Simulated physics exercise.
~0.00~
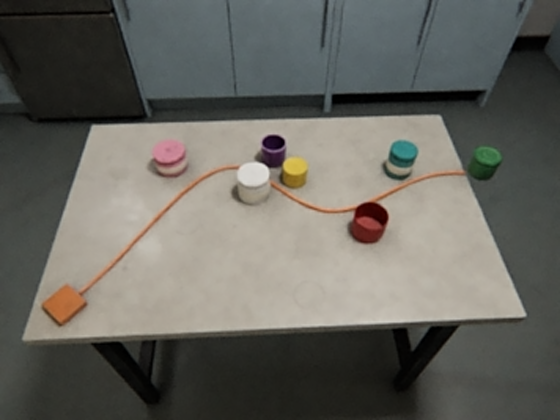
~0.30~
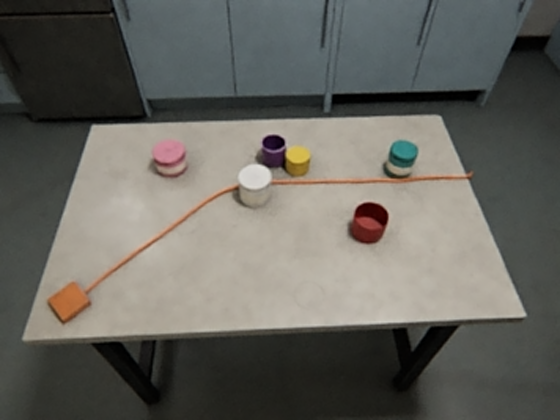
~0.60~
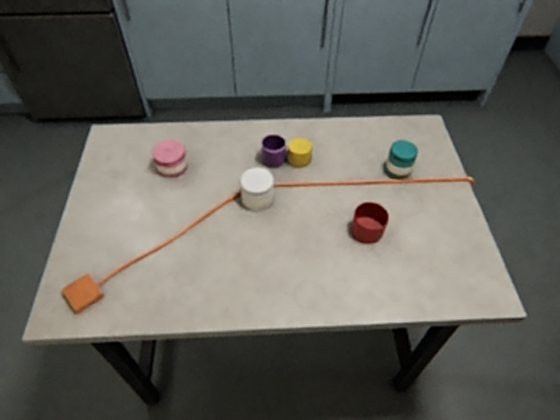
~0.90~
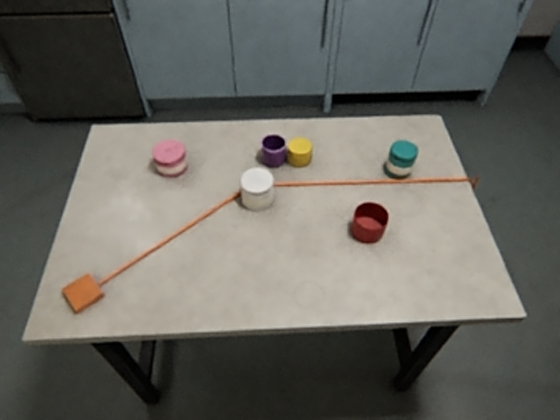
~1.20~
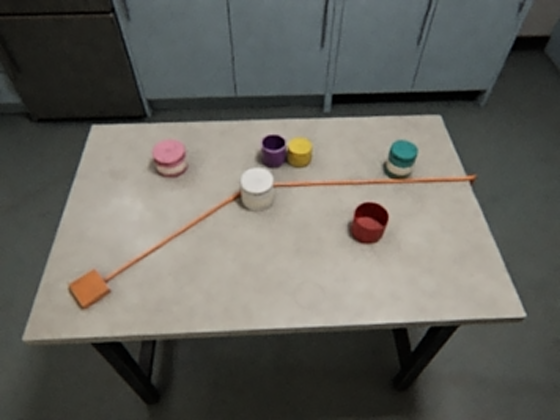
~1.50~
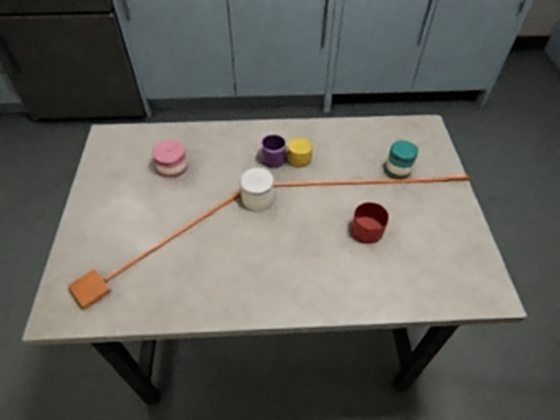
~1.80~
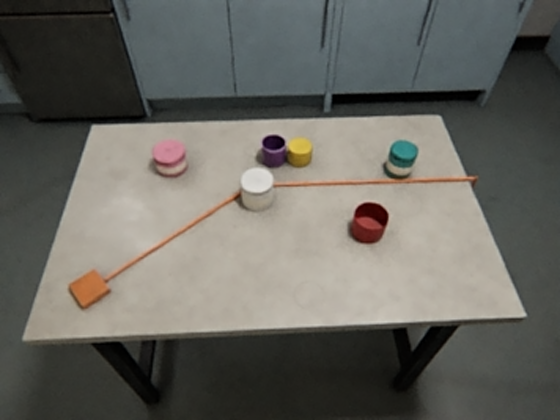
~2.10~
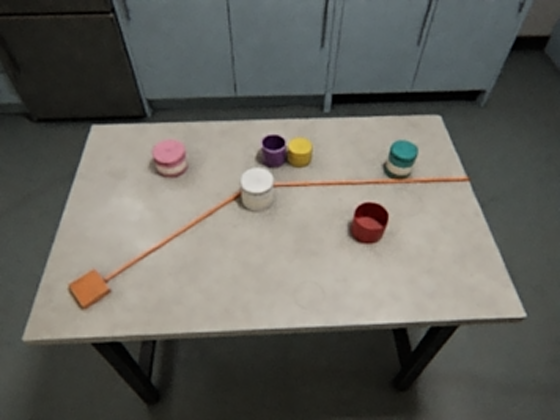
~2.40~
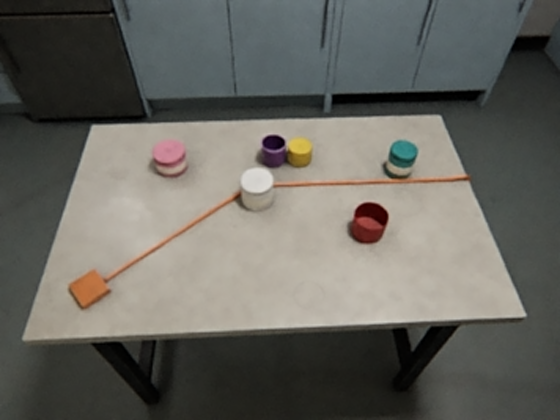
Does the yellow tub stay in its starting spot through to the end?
No, the cable pushes it a moderate way toward the back of the table, and it comes to rest just right of the purple mug.
A table's orange cable snaps straight as the green object drops, shifting the yellow tub back.
